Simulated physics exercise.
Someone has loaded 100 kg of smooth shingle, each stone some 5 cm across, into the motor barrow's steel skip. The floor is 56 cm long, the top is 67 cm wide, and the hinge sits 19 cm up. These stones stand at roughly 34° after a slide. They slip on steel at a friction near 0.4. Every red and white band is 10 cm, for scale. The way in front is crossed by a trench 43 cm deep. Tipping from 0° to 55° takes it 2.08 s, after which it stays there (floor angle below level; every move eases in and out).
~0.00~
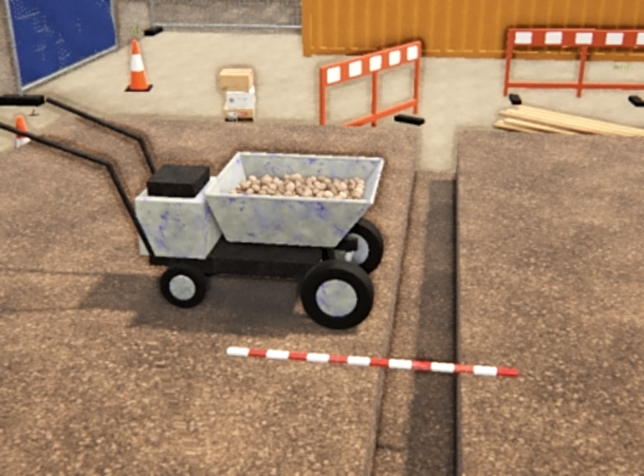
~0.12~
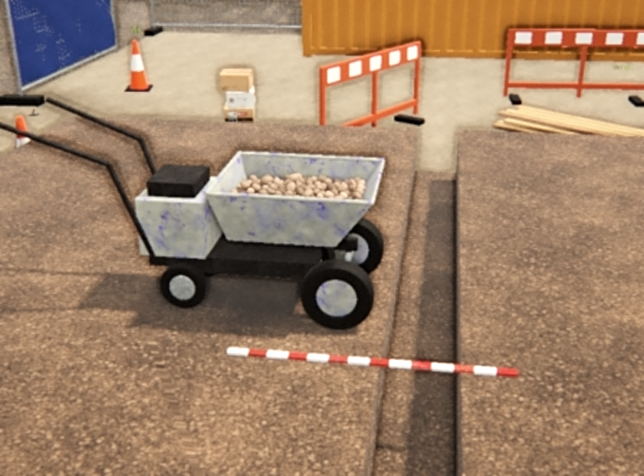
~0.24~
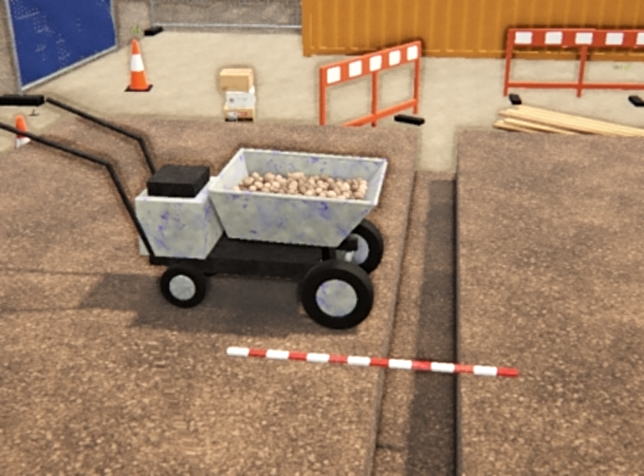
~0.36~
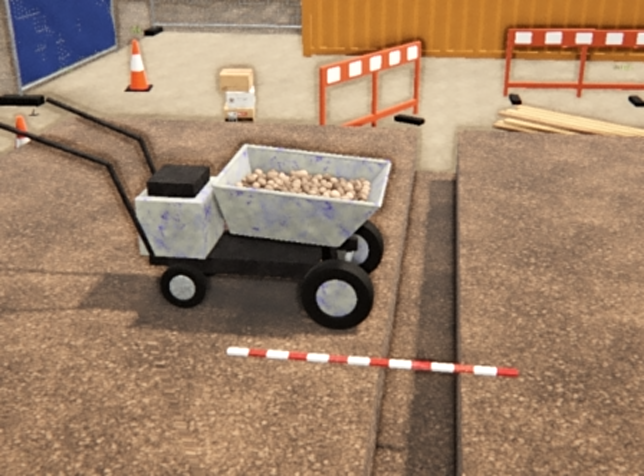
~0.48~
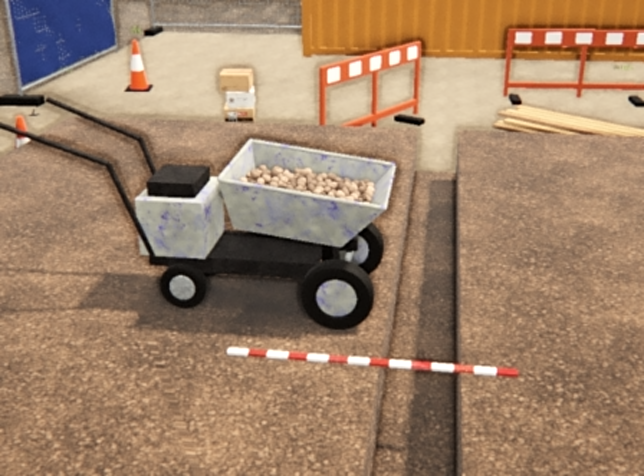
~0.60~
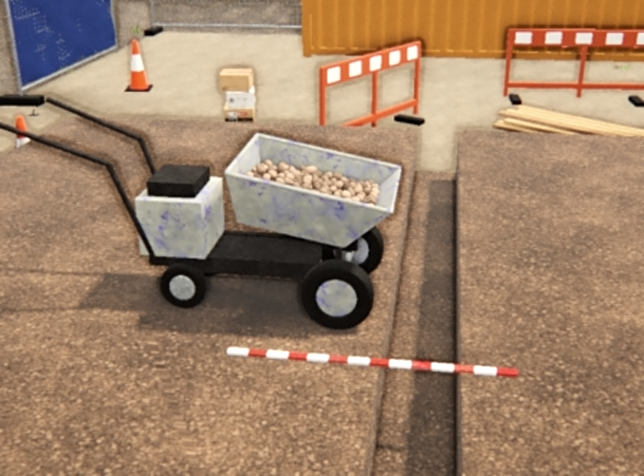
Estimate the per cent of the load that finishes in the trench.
Roughly 27 percent.
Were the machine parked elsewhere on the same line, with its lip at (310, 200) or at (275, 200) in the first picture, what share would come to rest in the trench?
55 and 35 %.
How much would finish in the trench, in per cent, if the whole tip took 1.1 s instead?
That would give about 20 percent.
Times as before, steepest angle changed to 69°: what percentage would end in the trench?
Close to 40 per cent then.
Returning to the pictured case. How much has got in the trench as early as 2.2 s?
By that moment, roughly 5 per cent of the load.
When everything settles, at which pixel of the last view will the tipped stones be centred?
In the last view, about (468, 308).
After 1.6 s the floor is at 46°; 100 % in the skip; the foremost stones are at (428, 231).
After 2.2 s the floor is at 55°; 83 % in the skip, 6 % in the trench, 11 % past the trench; the foremost stones are at (494, 305).
After 2.5 s the floor is at 55°; 65 % in the skip, 11 % in the trench, 24 % past the trench; the foremost stones are at (550, 300).
After 4.5 s the floor is at 55°; 44 % in the skip, 27 % in the trench, 28 % past the trench; the foremost stones are at (589, 296).
